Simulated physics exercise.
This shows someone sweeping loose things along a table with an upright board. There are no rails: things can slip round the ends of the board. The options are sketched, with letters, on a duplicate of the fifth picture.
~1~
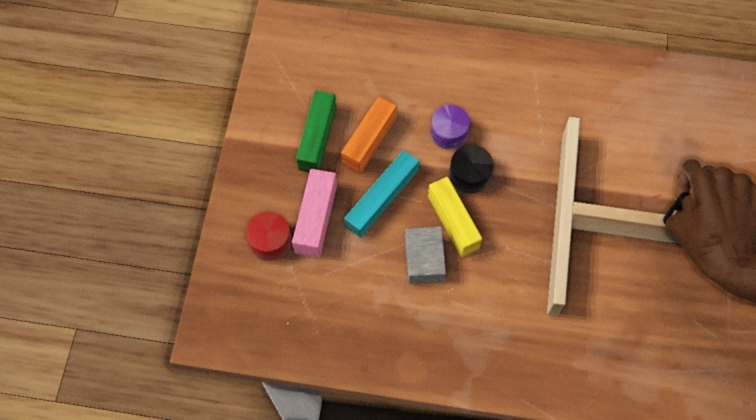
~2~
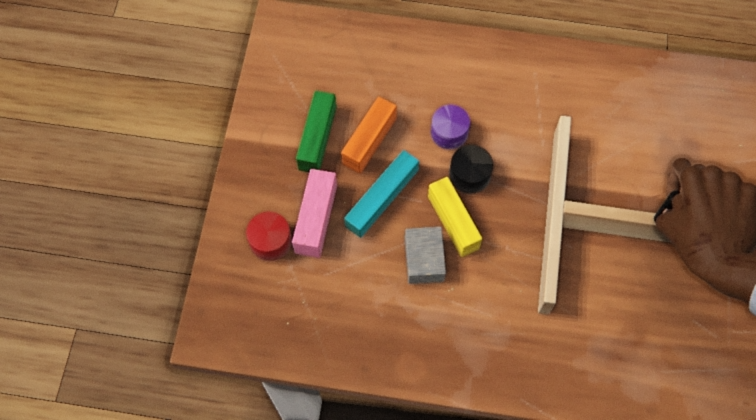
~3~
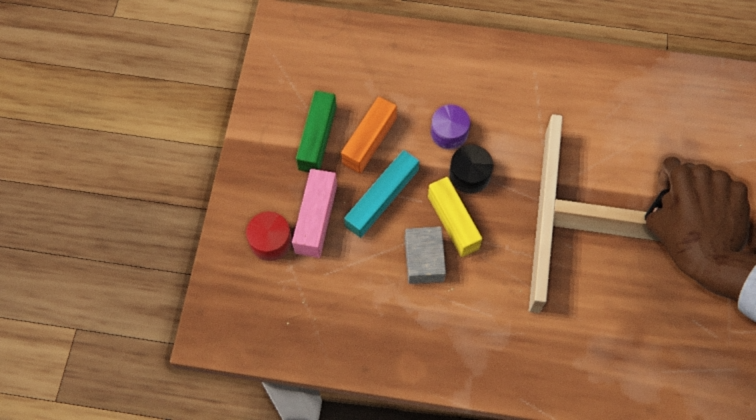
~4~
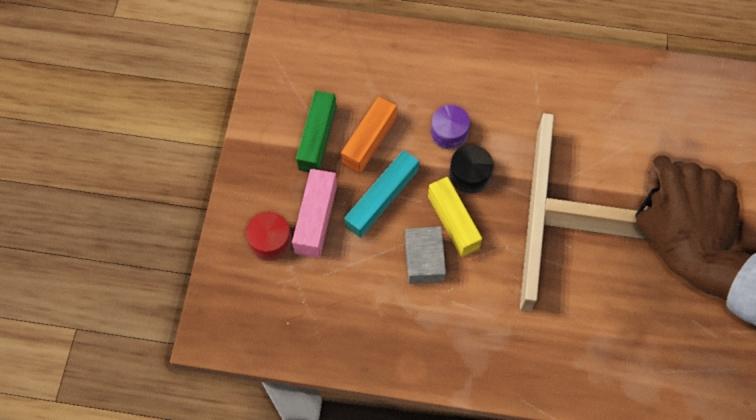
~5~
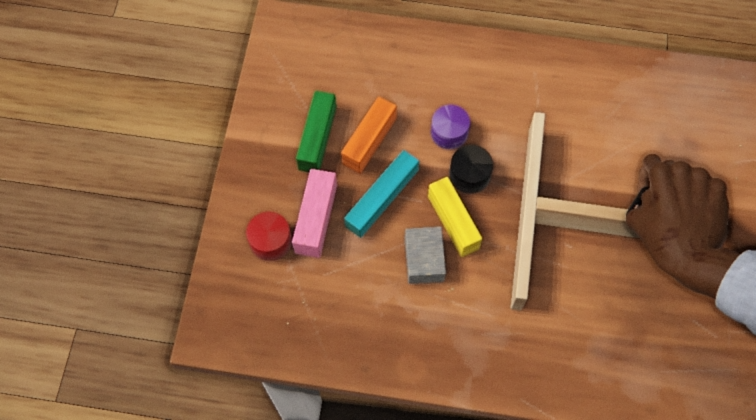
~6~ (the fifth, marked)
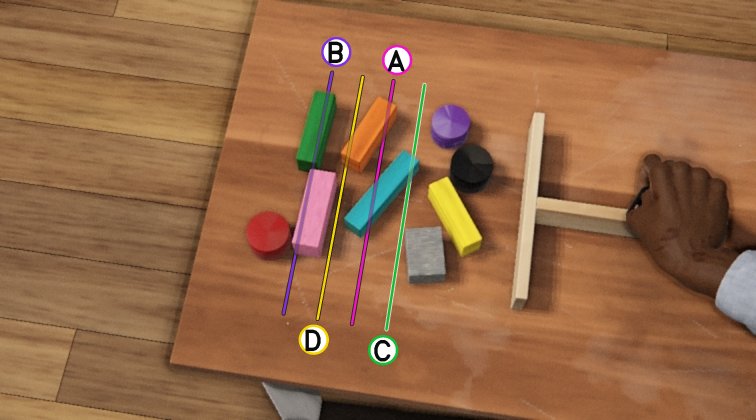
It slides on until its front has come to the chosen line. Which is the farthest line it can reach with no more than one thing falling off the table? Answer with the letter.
Line B.
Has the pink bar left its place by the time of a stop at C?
No.
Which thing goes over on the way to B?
The red tin goes over.
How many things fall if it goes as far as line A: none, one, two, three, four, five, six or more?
The count is none.
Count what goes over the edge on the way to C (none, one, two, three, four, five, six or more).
In all, none.
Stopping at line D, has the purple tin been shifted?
Yes.
On the marked copy, A at (374, 196); B at (309, 187); C at (407, 200); D at (341, 191).
With B. Early on, board (451, 190); grey block (404, 260); purple tin (436, 124).
Further on, board (372, 179); red tin (253, 234); green stick (289, 119).
At the end, board (312, 171); red tin over the edge; green stick (251, 102); one fallen.
As for the rest, A is within the limit but short; C is within the limit but short; D is within the limit but short.
